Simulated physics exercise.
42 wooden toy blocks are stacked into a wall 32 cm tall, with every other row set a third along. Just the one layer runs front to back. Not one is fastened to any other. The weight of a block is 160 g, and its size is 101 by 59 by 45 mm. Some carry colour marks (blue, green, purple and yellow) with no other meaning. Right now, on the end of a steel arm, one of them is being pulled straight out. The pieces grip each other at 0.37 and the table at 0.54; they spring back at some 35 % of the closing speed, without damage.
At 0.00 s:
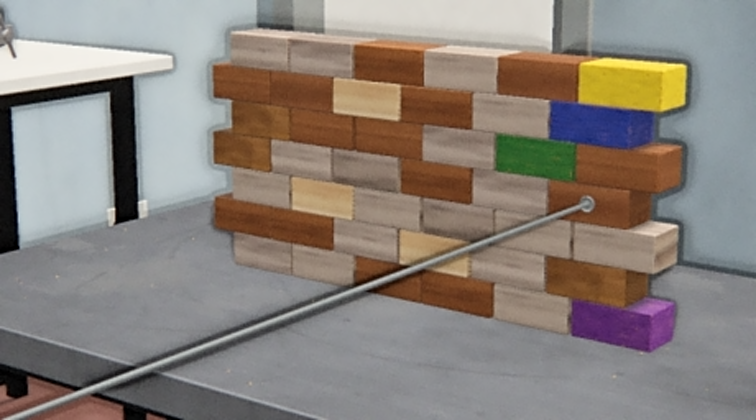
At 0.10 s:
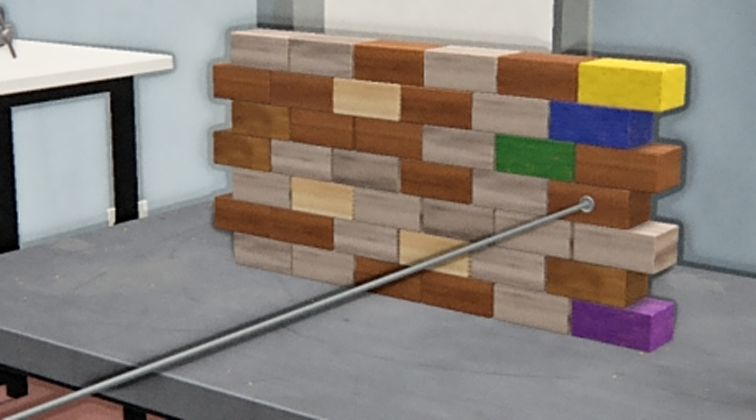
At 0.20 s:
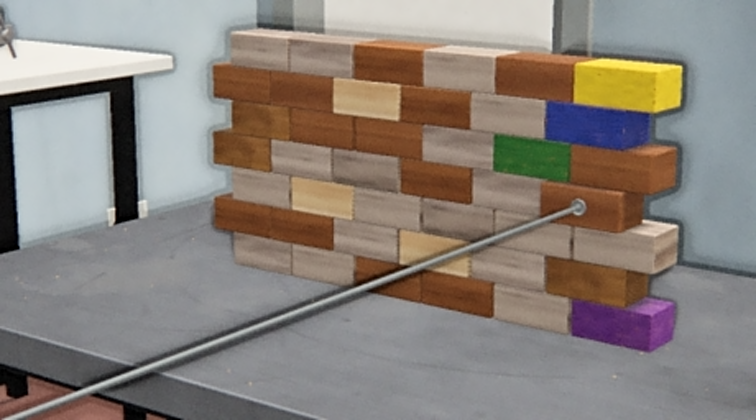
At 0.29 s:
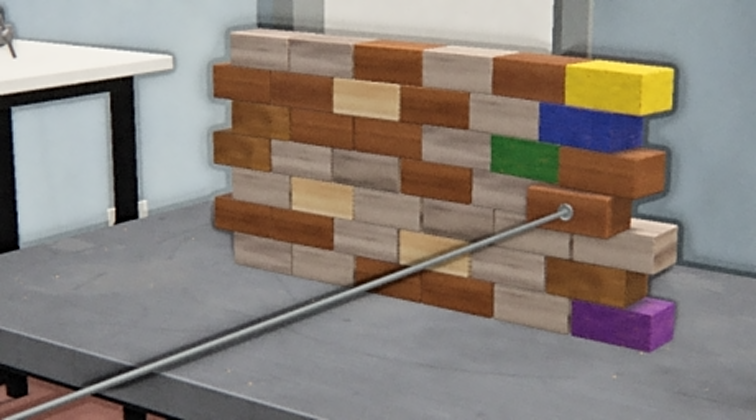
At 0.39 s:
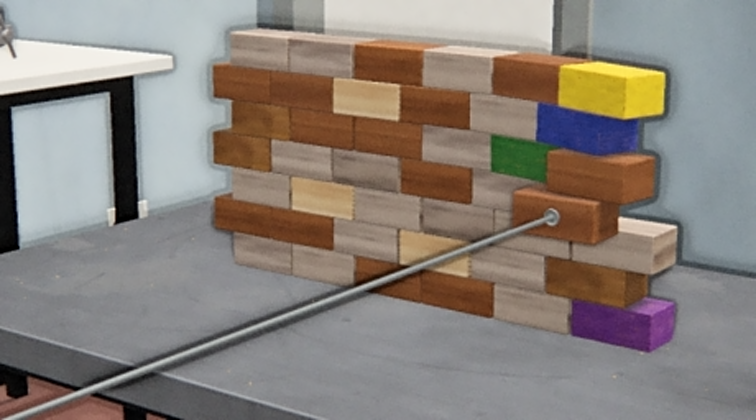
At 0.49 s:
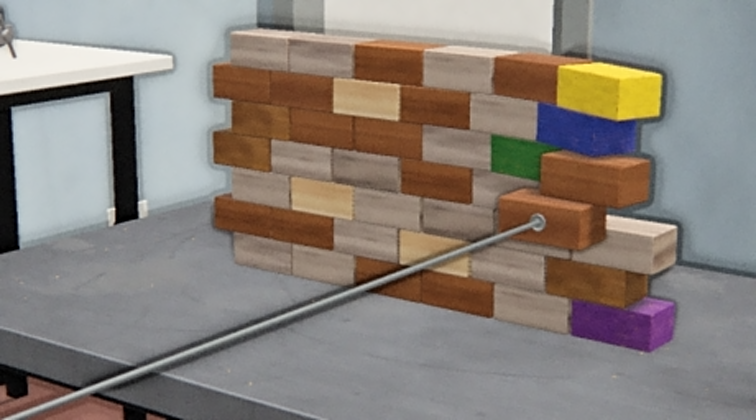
Steel arm drawing a brown block out of a wooden block wall, the yellow, blue and green blocks above shifting forward too.
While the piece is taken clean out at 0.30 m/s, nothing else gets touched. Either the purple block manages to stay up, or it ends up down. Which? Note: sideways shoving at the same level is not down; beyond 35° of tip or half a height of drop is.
It manages.
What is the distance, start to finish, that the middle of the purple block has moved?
About 0 cm.
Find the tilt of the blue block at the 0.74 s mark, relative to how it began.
Tilt from start: Approx. 70 degrees.
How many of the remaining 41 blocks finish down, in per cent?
About 10 per cent.
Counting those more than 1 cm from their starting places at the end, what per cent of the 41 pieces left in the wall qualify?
It comes to 15 percent.
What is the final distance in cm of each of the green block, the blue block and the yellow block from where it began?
Here green ends up 2 centimetres away, blue 22 centimetres and yellow 30 centimetres.
Around 0.74 s, 3 of the 41 other blocks down; purple block unmoved; blue block tipped 67°, 49 mm lower.
Around 1.12 s, 4 of the 41 other blocks down; purple block unmoved; yellow block upside down.
Finally (1.8 s), 5 of the 41 other blocks down; purple block unmoved; yellow block upside down; blue block on its side. Seen by the last camera, middles, purple block near (623, 320), yellow block near (683, 355).
